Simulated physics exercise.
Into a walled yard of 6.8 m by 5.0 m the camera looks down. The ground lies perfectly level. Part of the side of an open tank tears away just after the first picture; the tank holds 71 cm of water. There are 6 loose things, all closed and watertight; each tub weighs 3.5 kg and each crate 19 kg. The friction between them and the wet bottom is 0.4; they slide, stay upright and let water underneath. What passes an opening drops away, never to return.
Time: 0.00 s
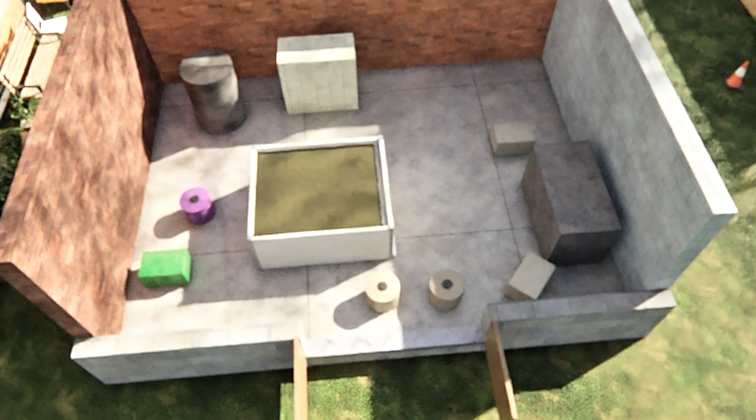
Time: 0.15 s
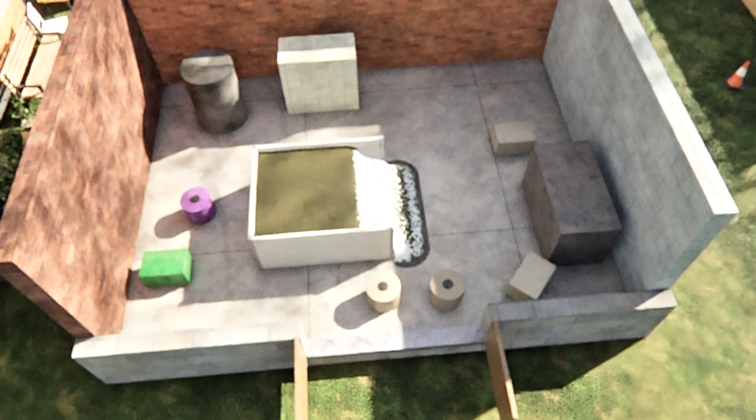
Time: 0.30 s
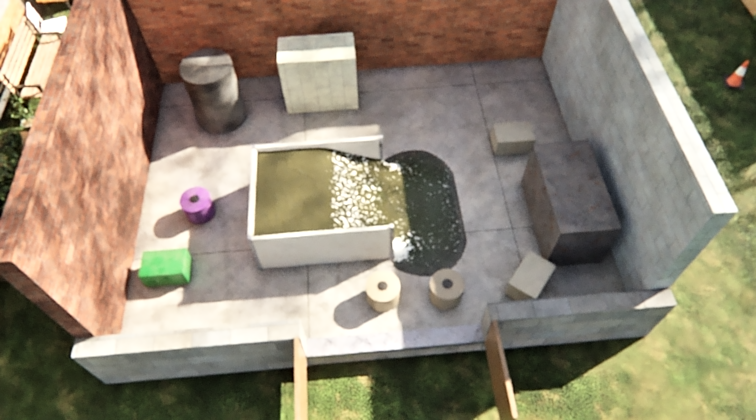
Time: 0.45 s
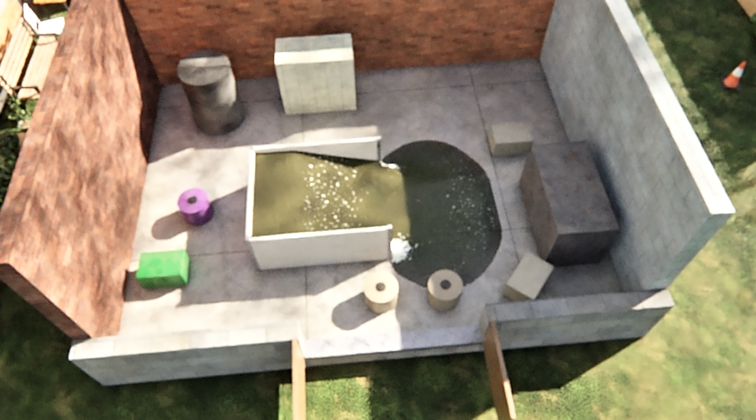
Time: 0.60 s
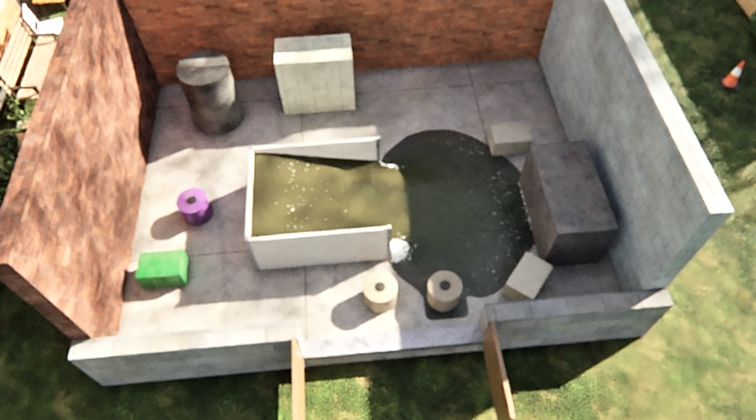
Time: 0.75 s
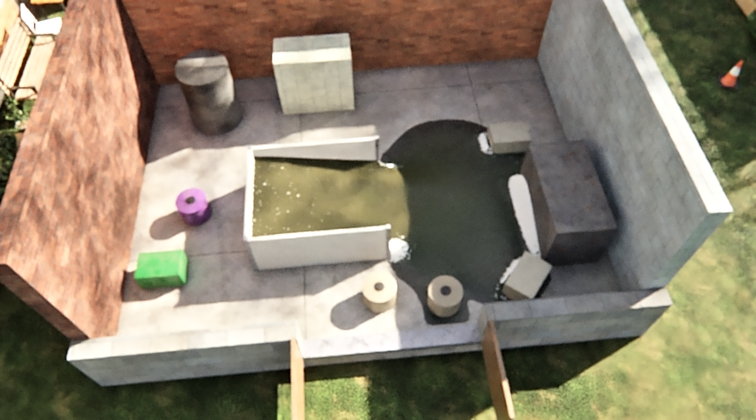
Murky water pours from the open tank's right side and spreads across the yard's grey floor.
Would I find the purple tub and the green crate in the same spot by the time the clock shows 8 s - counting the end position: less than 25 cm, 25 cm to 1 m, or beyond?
My prediction: The purple tub ends up pretty much in place; the green crate ends up pretty much in place.
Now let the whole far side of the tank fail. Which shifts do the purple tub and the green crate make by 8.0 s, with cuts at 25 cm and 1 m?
The purple tub is swept a long way; the green crate is swept a long way.
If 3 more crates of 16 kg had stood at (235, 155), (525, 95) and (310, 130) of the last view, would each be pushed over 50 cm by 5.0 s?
Answers, first to last: Not exceeding, exceeding, not exceeding.
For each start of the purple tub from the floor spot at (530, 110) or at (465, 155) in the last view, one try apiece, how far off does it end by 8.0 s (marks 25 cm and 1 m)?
Order of tries: It is flushed away; it is flushed away.
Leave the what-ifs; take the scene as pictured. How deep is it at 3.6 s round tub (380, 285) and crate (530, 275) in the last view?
4 and 20 cm.
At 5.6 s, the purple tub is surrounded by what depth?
About 0 cm.
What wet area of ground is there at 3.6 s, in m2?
Roughly 20 m2.
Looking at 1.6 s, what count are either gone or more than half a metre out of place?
That would be 3.
After 1.6 s the purple tub is near (191, 200), 0.0 m from its start, aground; the green crate is near (159, 264), 0.0 m from its start, aground; 0 of 6 are out; 0 afloat.
After 3.6 s the purple tub is near (191, 200), 0.0 m from its start, aground; the green crate is near (159, 264), 0.0 m from its start, aground; 1 of 6 are out; 1 afloat.
After 5.6 s the purple tub is near (191, 200), 0.0 m from its start, aground; the green crate is near (159, 264), 0.0 m from its start, aground; 1 of 6 are out; 2 afloat.
After 8.0 s the purple tub is near (197, 198), 0.1 m from its start, afloat; the green crate is near (159, 263), 0.0 m from its start, aground; 1 of 6 are out; 2 afloat.
